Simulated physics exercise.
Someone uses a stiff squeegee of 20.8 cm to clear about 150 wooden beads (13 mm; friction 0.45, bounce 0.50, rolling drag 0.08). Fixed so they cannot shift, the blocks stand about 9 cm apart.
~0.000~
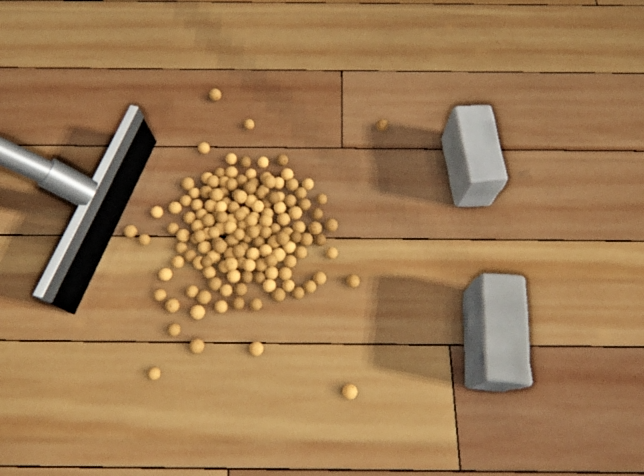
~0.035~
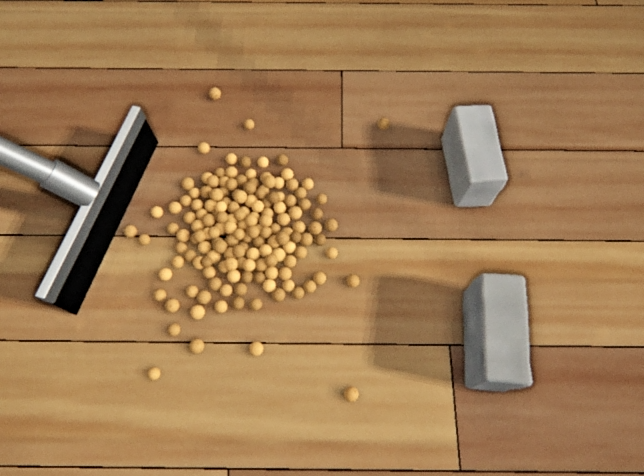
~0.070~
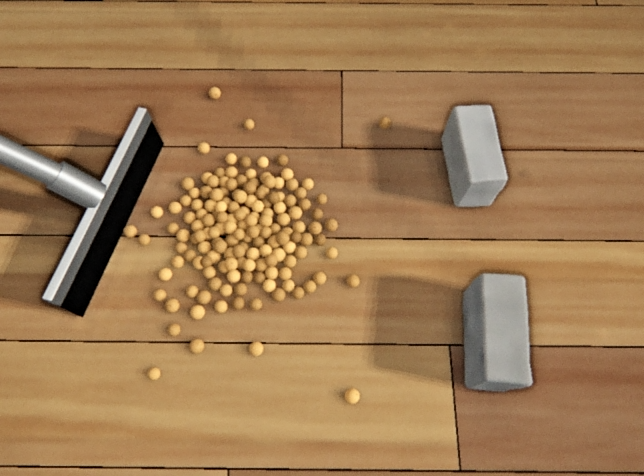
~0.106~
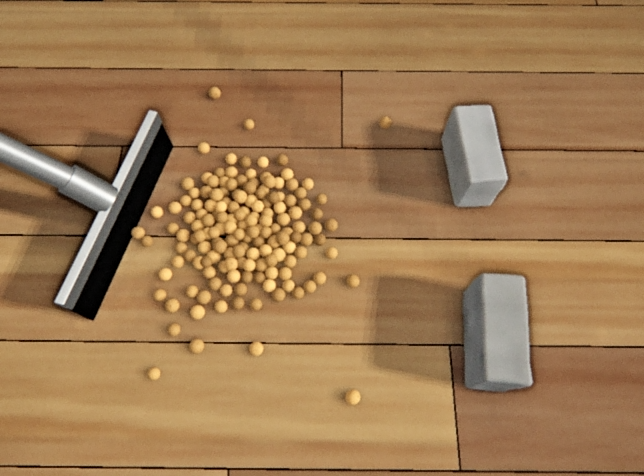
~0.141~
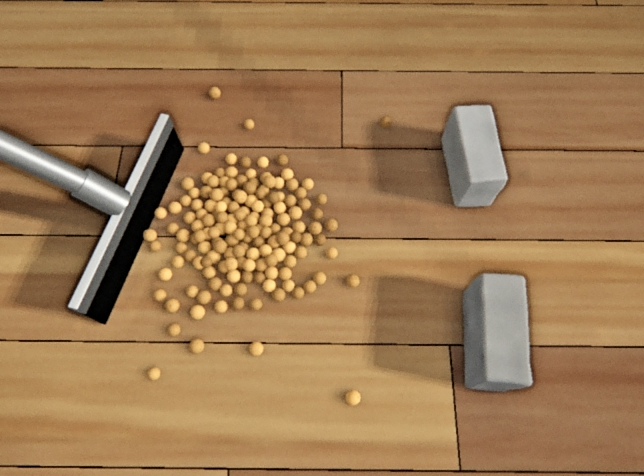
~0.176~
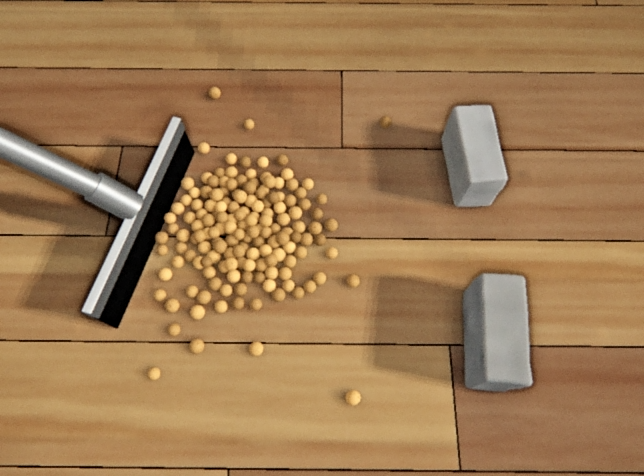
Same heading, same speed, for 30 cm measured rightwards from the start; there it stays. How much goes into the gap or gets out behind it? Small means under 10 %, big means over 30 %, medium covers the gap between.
Medium.
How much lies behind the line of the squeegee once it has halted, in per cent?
I'd put it close to 25 per cent.
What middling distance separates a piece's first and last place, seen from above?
24 cm.
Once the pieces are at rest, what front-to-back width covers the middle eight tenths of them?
It spans some 34 centimetres.
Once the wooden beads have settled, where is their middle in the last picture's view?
Roughly (439, 265), in pixels of the last view.
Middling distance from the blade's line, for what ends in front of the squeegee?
I'd say close to 6 cm ahead of the line.
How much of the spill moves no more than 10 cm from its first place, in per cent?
Some 15 percent.
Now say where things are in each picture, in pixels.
Squeegee from (46, 296) to (137, 116); moved 0.0 cm; 0 pieces shifted; middle of the spill at (239, 234); block at (506, 326); block at (481, 141), in the first picture.
Squeegee from (48, 297) to (139, 116); moved 0.2 cm; 0 pieces shifted; middle of the spill at (239, 234), in the second picture.
Squeegee from (55, 299) to (145, 118); moved 0.9 cm; 2 pieces shifted; middle of the spill at (239, 234), in the third picture.
Squeegee from (67, 303) to (155, 121); moved 2.1 cm; 3 pieces shifted; middle of the spill at (239, 234), in the fourth picture.
Squeegee from (80, 307) to (167, 124); moved 3.4 cm; 5 pieces shifted; middle of the spill at (239, 234), in the fifth picture.
Squeegee from (94, 312) to (179, 127); moved 4.7 cm; 5 pieces shifted; middle of the spill at (239, 234); block at (506, 326); block at (481, 141). Its speed is about 0.37 m/s, heading 17 degrees towards the viewer, in the sixth picture.
Then, at 0.51 s, squeegee 17 cm from its start, spill 23 cm wide; round the far block 5 %, held up before the blocks 95 %.
Then, at 0.84 s, squeegee 29 cm from its start, spill 30 cm wide; in or through the gap 5 %, round the near block 10 %, round the far block 5 %, held up before the blocks 80 %.
Then, at 1.13 s, squeegee 31 cm from its start, spill 38 cm wide; in or through the gap 20 %, round the near block 25 %, round the far block 5 %, held up before the blocks 50 %.
At rest (2.1 s), in or through the gap 20 %, round the near block 25 %, round the far block 5 %, held up before the blocks 50 %.
